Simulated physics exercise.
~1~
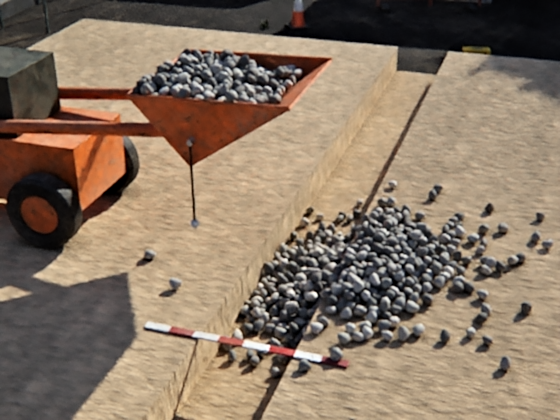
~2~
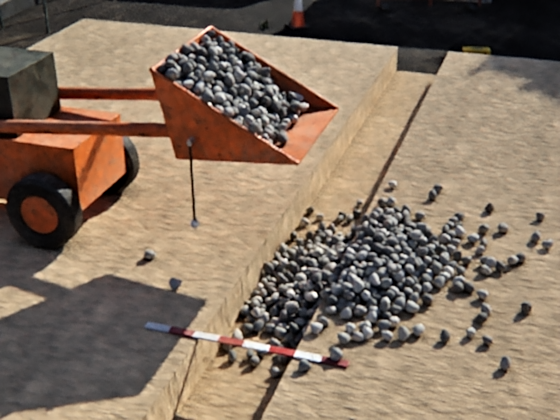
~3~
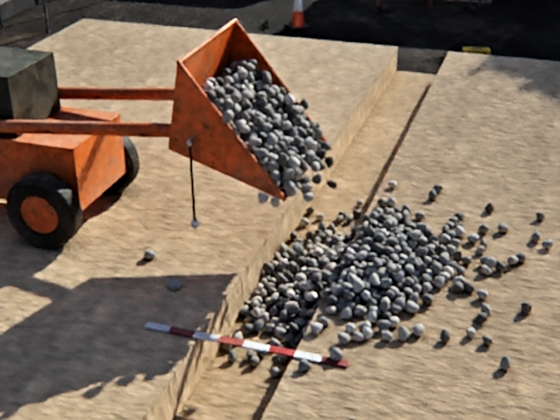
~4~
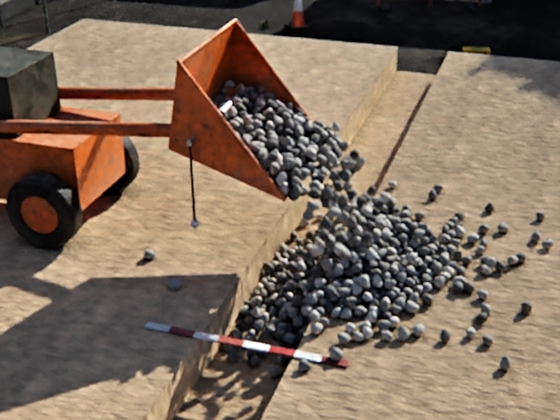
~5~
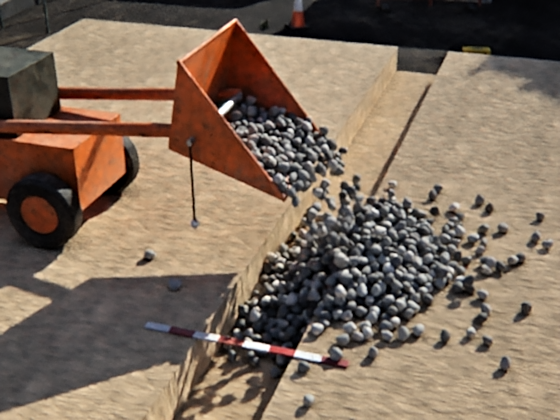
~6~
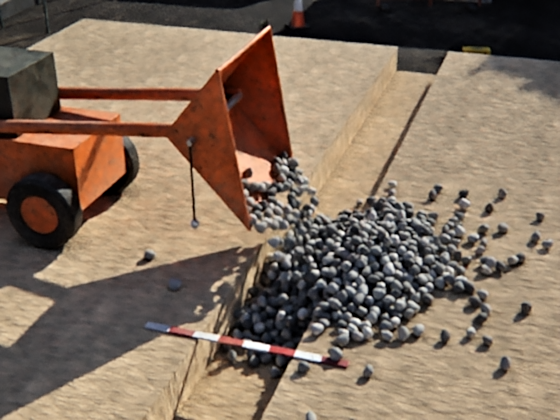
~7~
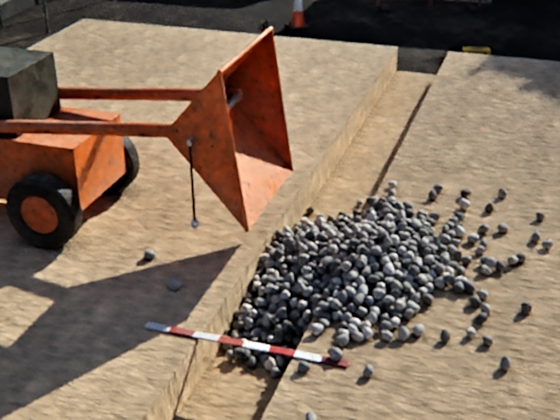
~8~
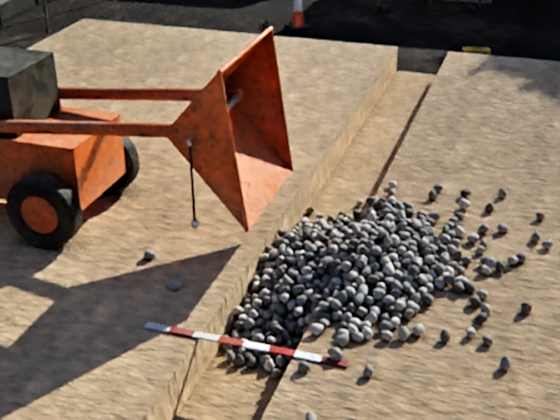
An orange loader's raised bucket, heaped with grey cobbles, tips forward in stages and pours its stones to the right onto a pile lying in and beyond a trench, until the bucket hangs empty and still above a larger, settled heap beside a red and white striped bar.
